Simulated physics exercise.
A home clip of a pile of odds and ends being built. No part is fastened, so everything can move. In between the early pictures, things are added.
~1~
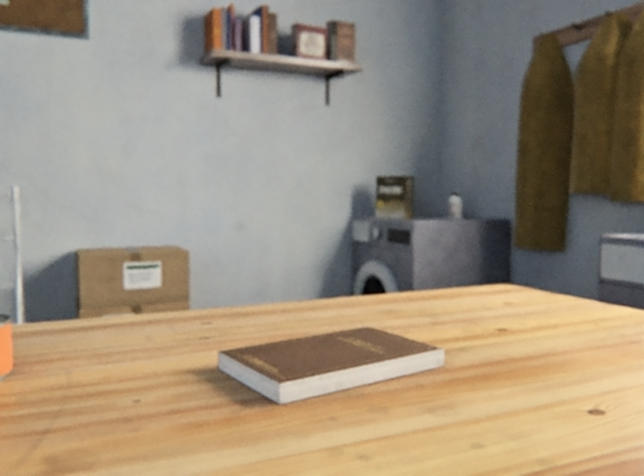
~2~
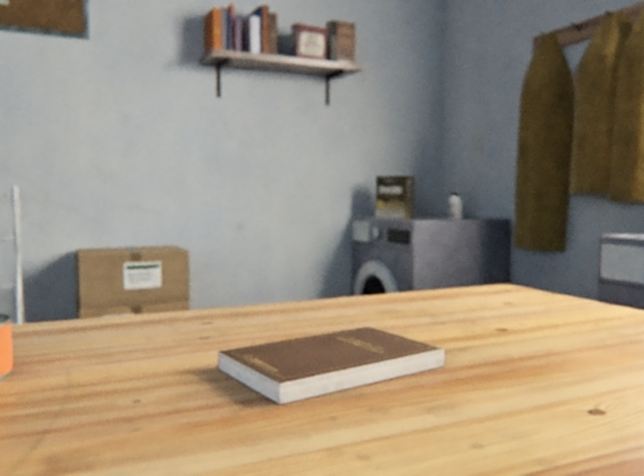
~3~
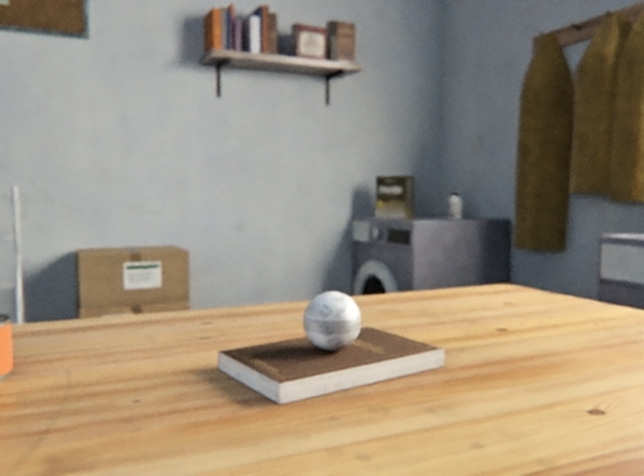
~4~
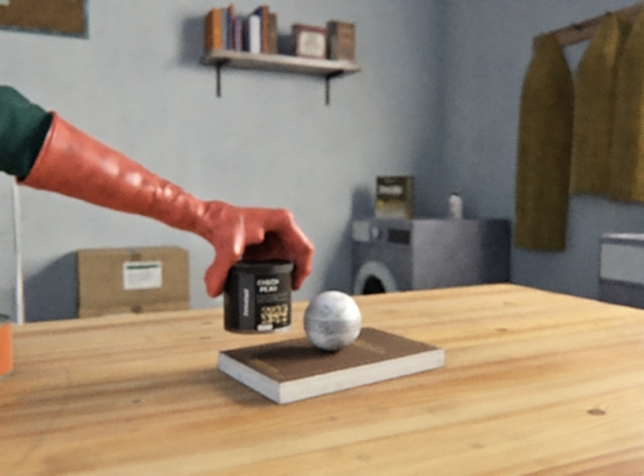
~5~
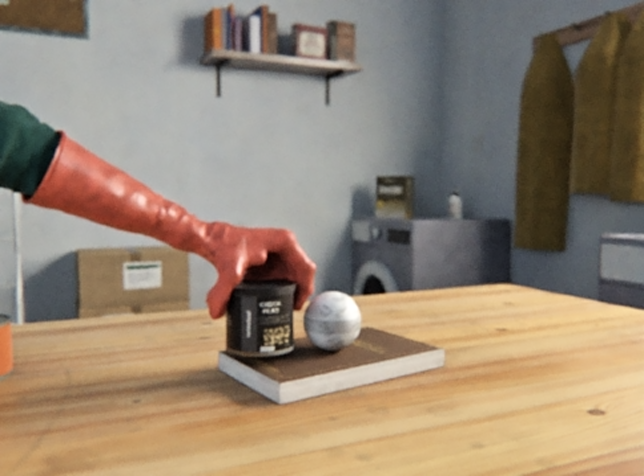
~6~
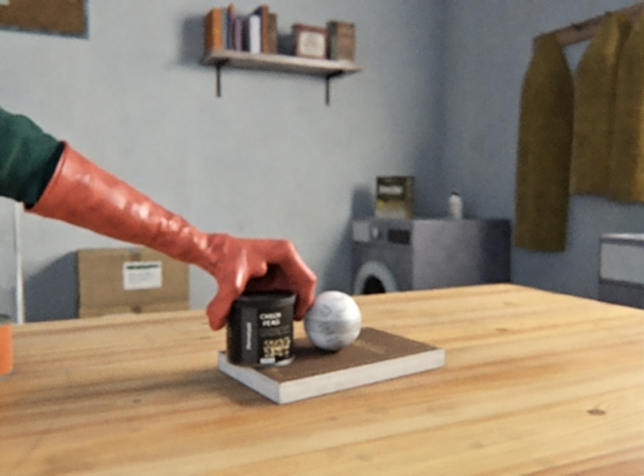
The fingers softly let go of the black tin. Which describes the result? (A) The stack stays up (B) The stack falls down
A.
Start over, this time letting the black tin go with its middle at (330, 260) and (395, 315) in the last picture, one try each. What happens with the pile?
Lab note - try 1: Collapse; try 2: No collapse.
Then, 0.90 s later than the last frame, all is still.
Then, 1.70 s later than the last frame, black tin resting near (260, 327).
When it is over, all 4 as before. End places, in pixels of the last picture, black tin near (260, 327). The pile keeps its balance.
